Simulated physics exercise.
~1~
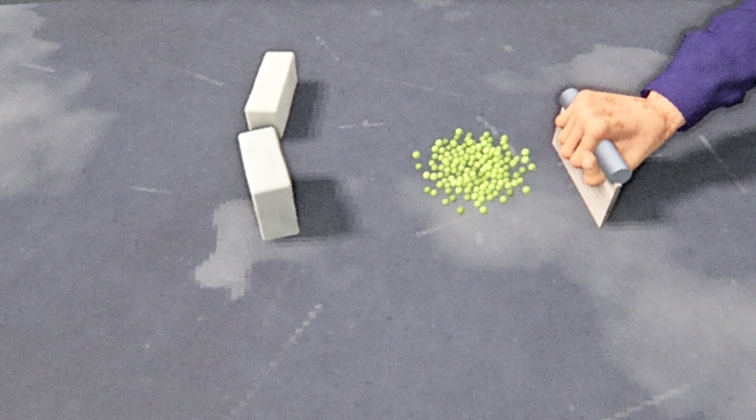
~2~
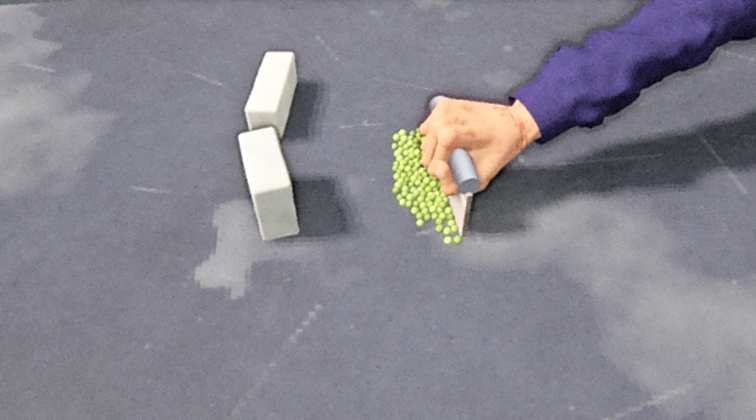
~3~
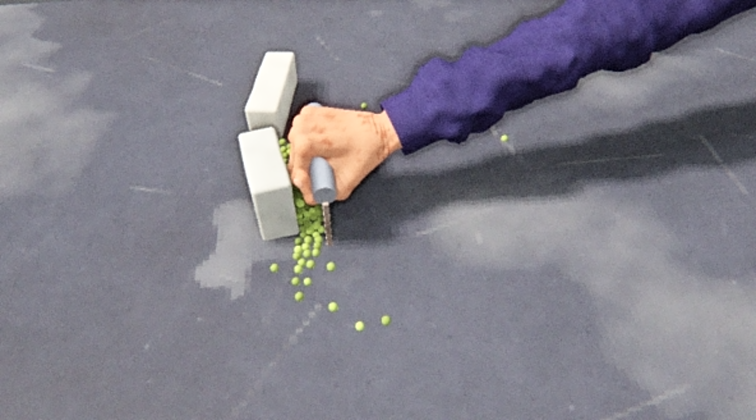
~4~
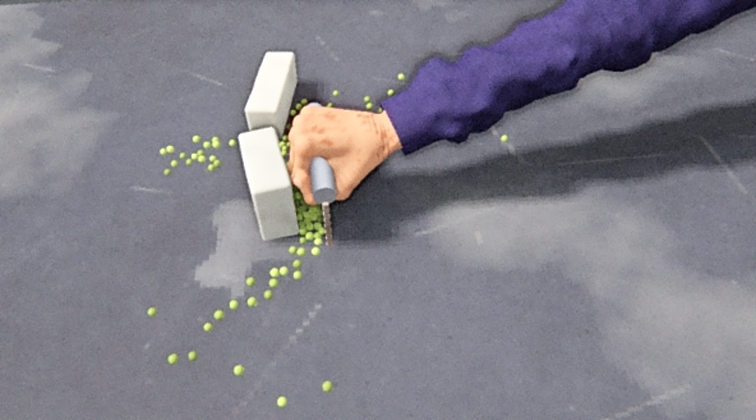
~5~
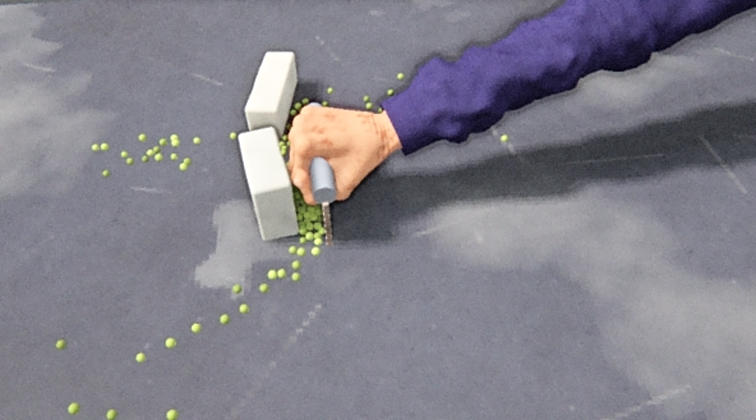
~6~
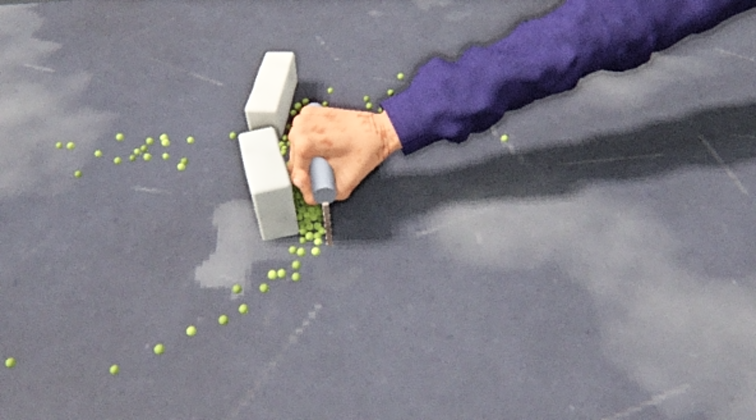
A heap of small green dried peas lies on a scuffed dark grey surface, seen from above at a slant, with two whitish blocks standing at the left, a narrow gap between them. From the right, a hand in a purple sleeve holds a flat scraper by its grey handle and pushes the peas leftward. The heap bunches along the blade, then packs against the near block. The hand stops there while peas spill round the near end and some scatter through the gap. Finally, most remain held between scraper and blocks, with others strewn beyond at left and lower left.
